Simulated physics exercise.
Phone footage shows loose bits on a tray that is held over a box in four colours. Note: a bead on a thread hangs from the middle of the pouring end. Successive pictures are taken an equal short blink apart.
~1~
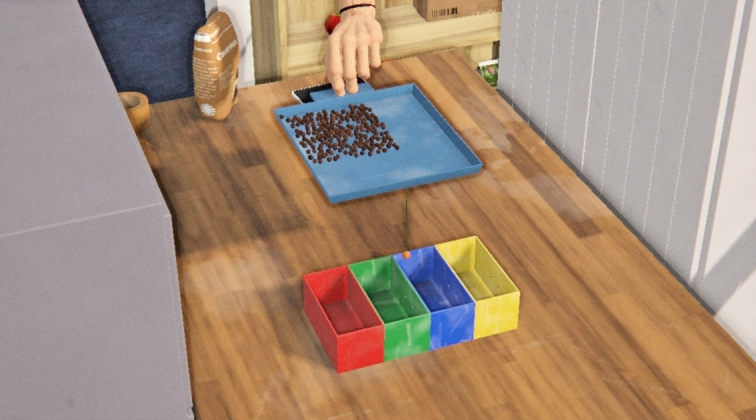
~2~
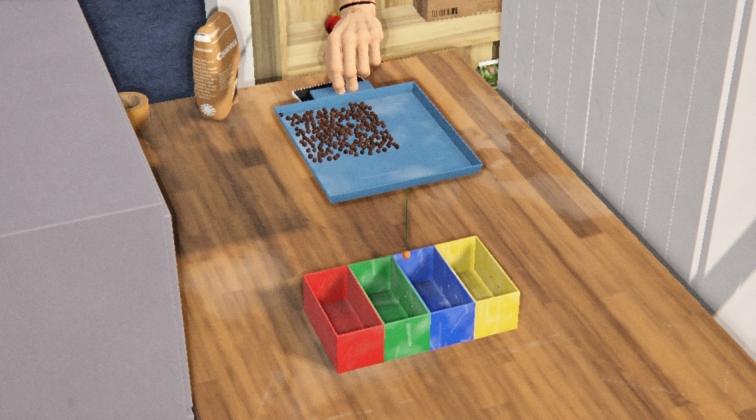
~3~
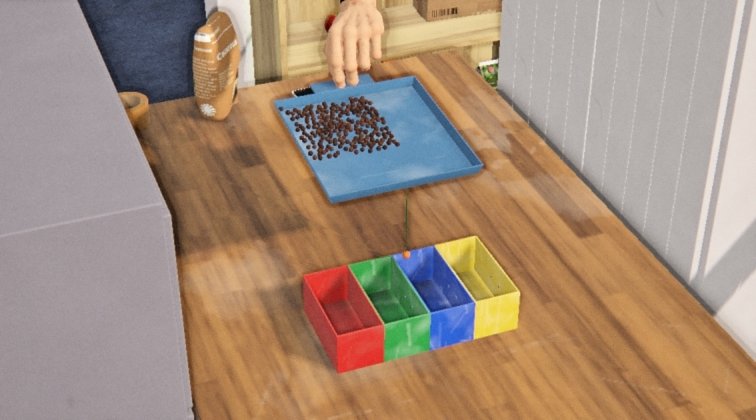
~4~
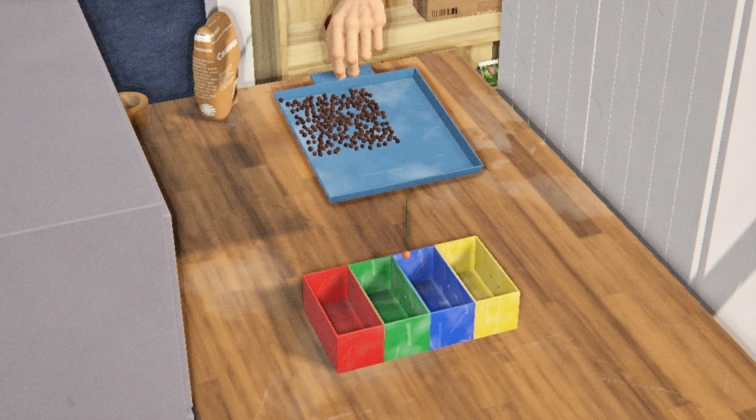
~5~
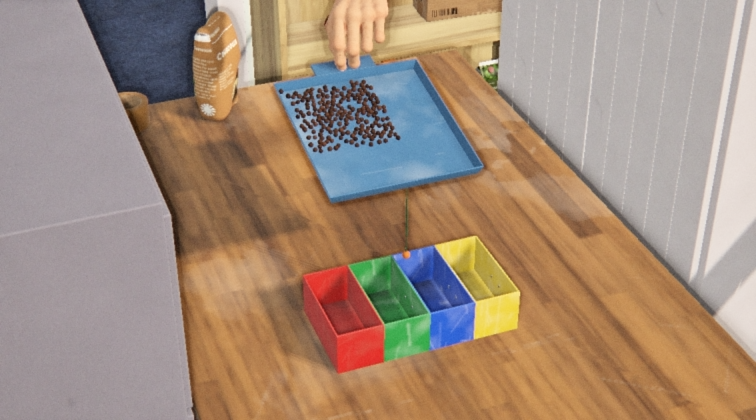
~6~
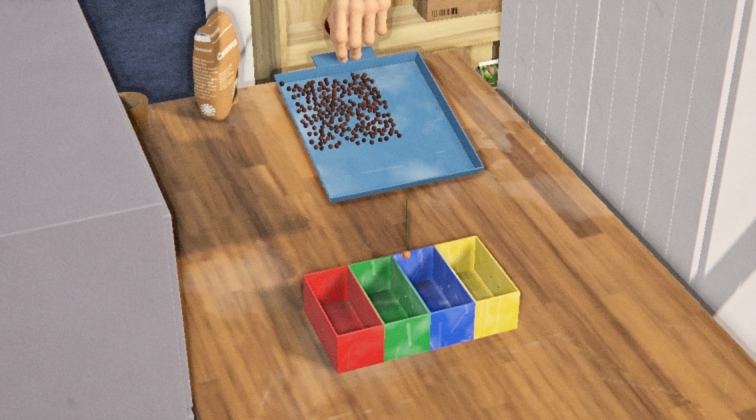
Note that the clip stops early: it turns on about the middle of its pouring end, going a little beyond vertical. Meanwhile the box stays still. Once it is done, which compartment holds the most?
The green compartment holds the most.
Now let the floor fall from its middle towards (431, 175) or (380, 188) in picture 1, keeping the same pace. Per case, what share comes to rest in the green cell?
For the first aim it is 0 in a hundred, for the second 30 in a hundred.
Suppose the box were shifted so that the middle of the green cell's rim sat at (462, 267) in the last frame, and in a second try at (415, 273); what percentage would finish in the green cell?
Roughly 10% on the first try and 30% on the second.
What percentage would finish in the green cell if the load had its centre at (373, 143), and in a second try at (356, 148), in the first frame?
It would be 30 in a hundred, and then 40 in a hundred.
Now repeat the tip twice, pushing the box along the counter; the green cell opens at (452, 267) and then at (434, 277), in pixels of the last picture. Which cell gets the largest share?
So the first one goes to the red cell and the second to that red cell.
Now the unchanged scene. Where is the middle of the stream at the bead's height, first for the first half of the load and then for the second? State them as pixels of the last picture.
Around (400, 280), followed by around (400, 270).
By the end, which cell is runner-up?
Number two is that blue cell.
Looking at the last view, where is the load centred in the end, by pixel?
Near (406, 325).
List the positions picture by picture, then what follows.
In the first picture, corners of the pouring end at (331, 194) and (478, 163), level; middle of the load at (342, 132), allspice berries; bead on its thread at (406, 255); red cell at (361, 346); green cell at (407, 334); blue cell at (452, 323); yellow cell at (497, 312).
In the second picture, corners of the pouring end at (331, 194) and (478, 163), level; middle of the load at (342, 131).
In the third picture, corners of the pouring end at (332, 194) and (478, 164), tipped barely, level across its low end; middle of the load at (342, 127).
In the fourth picture, corners of the pouring end at (332, 194) and (479, 164), tipped a little, level across its low end; middle of the load at (342, 121).
In the fifth picture, corners of the pouring end at (332, 195) and (479, 165), tipped a little, level across its low end; middle of the load at (343, 115).
In the sixth picture, corners of the pouring end at (333, 195) and (479, 165), tipped clearly, level across its low end; middle of the load at (344, 110); red cell at (361, 346); green cell at (407, 334); blue cell at (452, 323); yellow cell at (497, 312).
Soon, tray tipped steeply; about two thirds on the tray; a small part in the green cell; a small part in the blue cell; a small part in the red cell; a stray few in the yellow cell; a small part falling or outside the box.
A while on, tray tipped right over; about half on the tray; about a quarter in the green cell; a small part in the blue cell; a small part in the red cell; a stray few in the yellow cell; a small part falling or outside the box.
Towards the end, tray tipped past a quarter turn; about half in the green cell; about a third in the blue cell; a small part in the red cell; a small part in the yellow cell; a stray few falling or outside the box.
Finally, tray tipped past a quarter turn; about half in the green cell; about a third in the blue cell; a small part in the red cell; a small part in the yellow cell; a stray few outside the box.
